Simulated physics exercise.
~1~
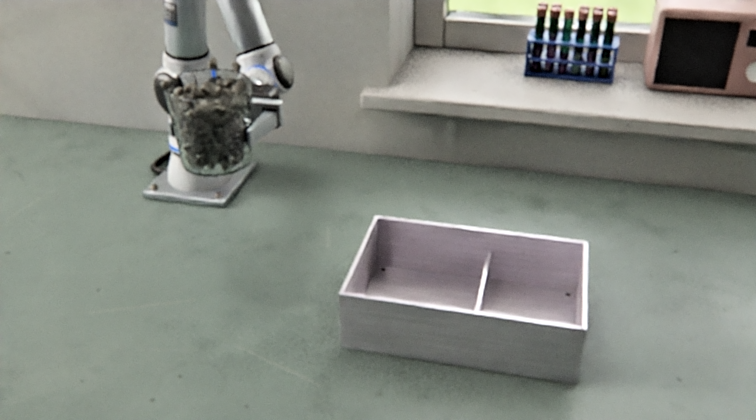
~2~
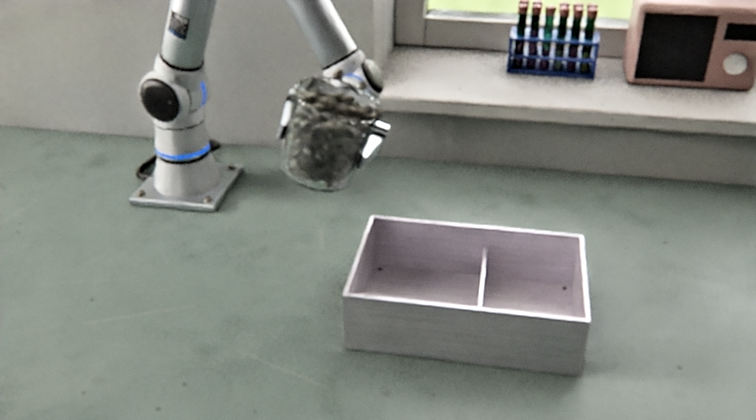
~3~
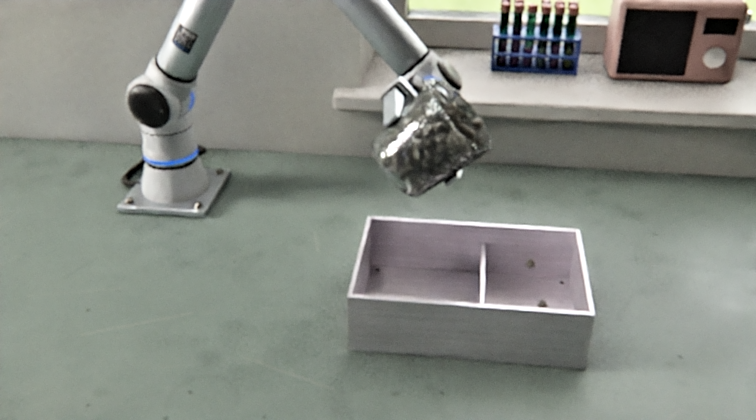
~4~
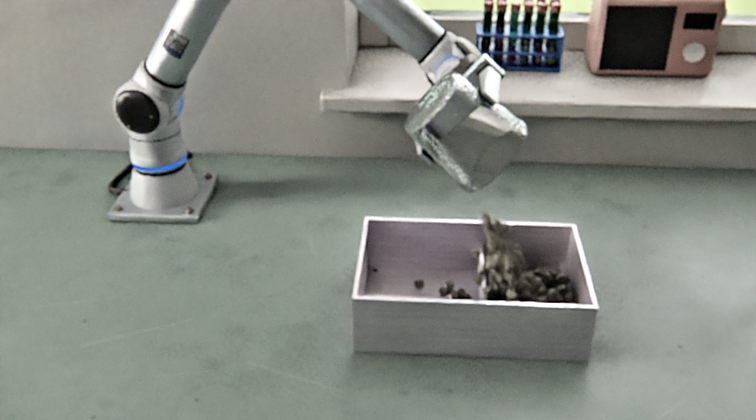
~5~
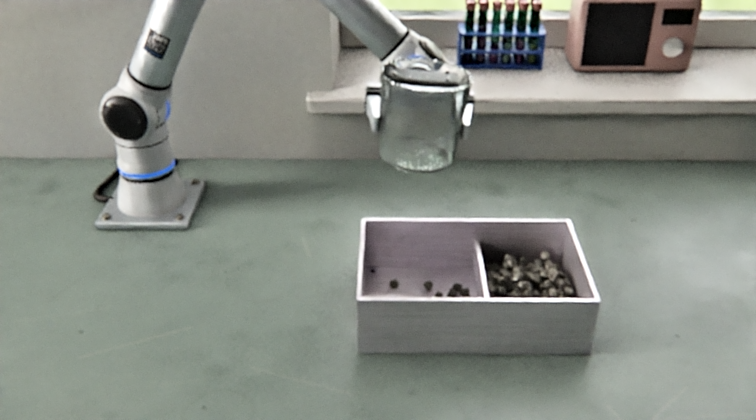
A robot arm carried a clear beaker of small dark pebbles rightward over a divided wooden box, tipped it until the pebbles poured out, then turned it upright, leaving most in the right compartment and a few scattered in the left.
